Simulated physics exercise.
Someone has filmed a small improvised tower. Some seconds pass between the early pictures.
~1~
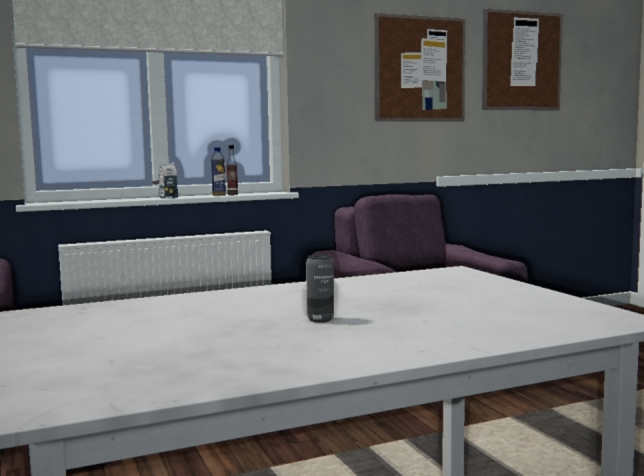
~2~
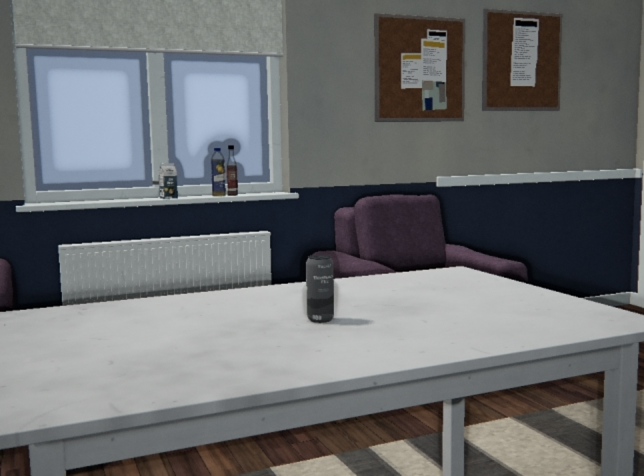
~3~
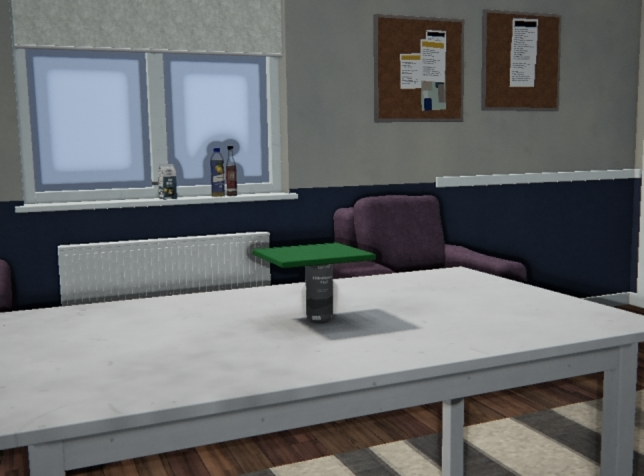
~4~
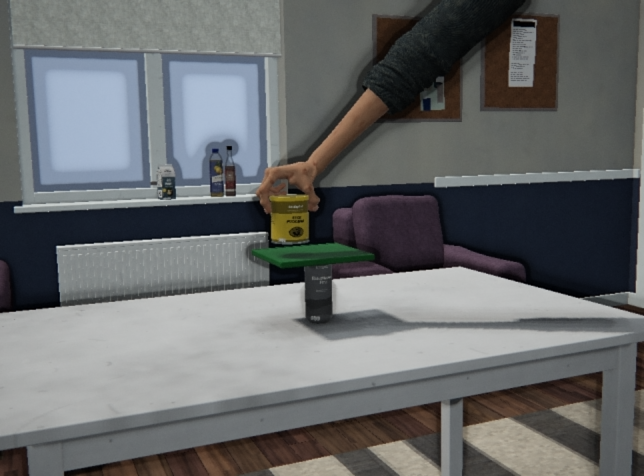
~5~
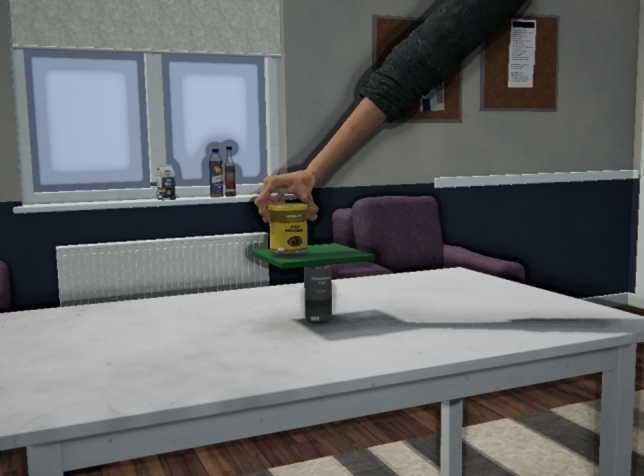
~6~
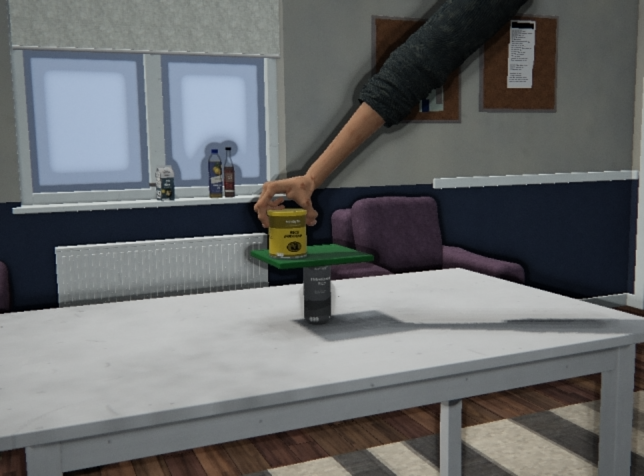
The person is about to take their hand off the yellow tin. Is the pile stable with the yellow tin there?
As it turns out, it gives way.
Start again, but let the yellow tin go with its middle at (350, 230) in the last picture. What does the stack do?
Then it comes apart.
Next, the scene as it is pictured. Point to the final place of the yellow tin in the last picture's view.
Near (233, 323).
Then, 0.40 s past the last view, yellow tin now fallen; green lid on its side.
Then, 0.50 s past the last view, green lid now fallen.
Finally, fallen, green lid and yellow tin; grey can still in place. Final places as the last picture's camera would see them, yellow tin near (233, 322). The stack loses its balance.
